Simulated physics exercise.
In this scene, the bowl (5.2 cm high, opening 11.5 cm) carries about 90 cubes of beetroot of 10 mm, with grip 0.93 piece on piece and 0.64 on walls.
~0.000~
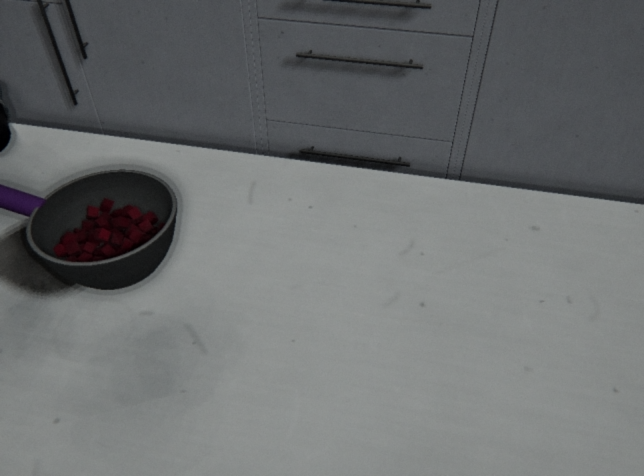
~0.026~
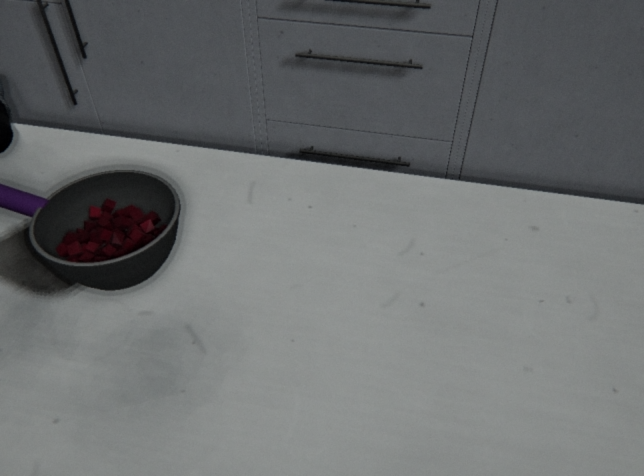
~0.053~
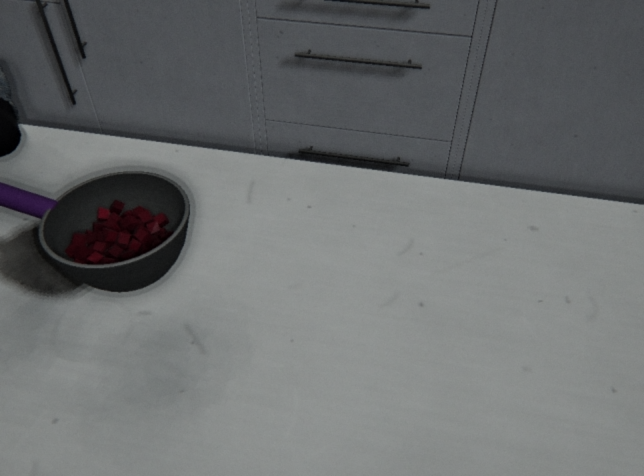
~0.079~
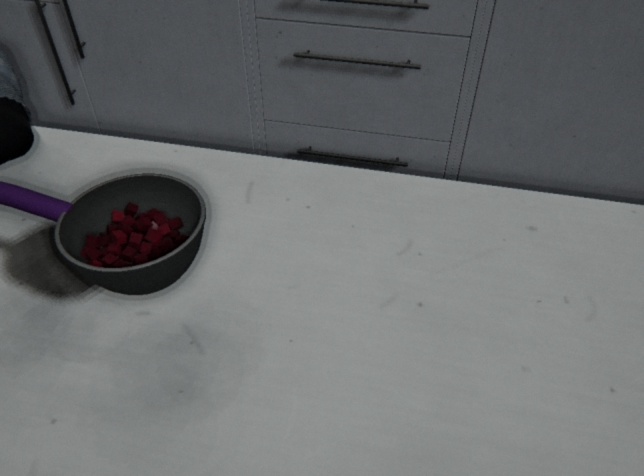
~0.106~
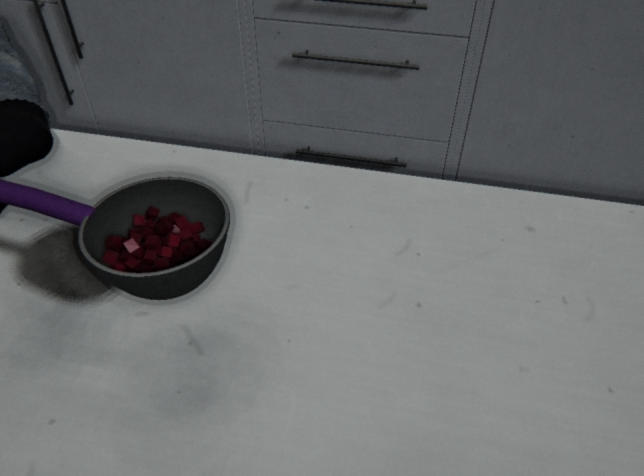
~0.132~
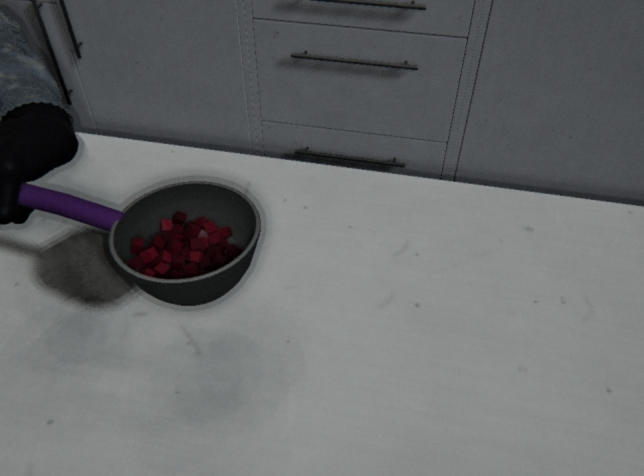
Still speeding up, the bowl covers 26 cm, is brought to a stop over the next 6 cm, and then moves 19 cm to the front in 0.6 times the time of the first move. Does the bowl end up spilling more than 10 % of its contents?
Yes.
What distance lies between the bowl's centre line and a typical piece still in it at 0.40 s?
3.5 cm.
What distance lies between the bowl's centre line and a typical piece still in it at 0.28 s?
Roughly 3.0 centimetres.
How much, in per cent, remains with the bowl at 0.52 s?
Some 80 per cent of the load.
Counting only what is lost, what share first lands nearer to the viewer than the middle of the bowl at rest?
Roughly 40 percent of it.
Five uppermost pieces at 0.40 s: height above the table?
25 cm.
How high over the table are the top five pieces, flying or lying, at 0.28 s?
20 cm.
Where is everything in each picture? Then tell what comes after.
In the first picture, bowl at (122, 264); tilt 0 degrees; moved 0.0 cm; leading edge at (168, 223); top of the load at (117, 215).
In the second picture, bowl at (125, 264); tilt 0 degrees; moved 0.3 cm; leading edge at (171, 223); top of the load at (119, 215).
In the third picture, bowl at (134, 267); tilt 0 degrees; moved 1.2 cm; leading edge at (181, 225); top of the load at (128, 217).
In the fourth picture, bowl at (149, 271); tilt 0 degrees; moved 2.8 cm; leading edge at (198, 228); top of the load at (142, 219).
In the fifth picture, bowl at (171, 277); tilt 0 degrees; moved 5.0 cm; leading edge at (223, 232); top of the load at (163, 223).
In the sixth picture, bowl at (199, 284); tilt 0 degrees; moved 7.7 cm; leading edge at (255, 237); top of the load at (190, 227). Its speed is now 1.18 m/s.
Then, at 0.28 s, tilt 0 degrees; bowl 100 %; middle of all pieces near (489, 306).
After 0.40 s, tilt 0 degrees; bowl 80 %, in the air 20 %; middle of all pieces near (518, 397).
Then, at 0.52 s, tilt 0 degrees; bowl 80 %, in the air 20 %.
After 0.63 s, tilt 0 degrees; fallen right of where it stops 5 %, bowl 75 %, fallen behind where it stops 10 %, in the air 10 %.
At rest (1.2 s), fallen right of where it stops 5 %, bowl 75 %, fallen in front of where it stops 10 %, fallen behind where it stops 10 %.
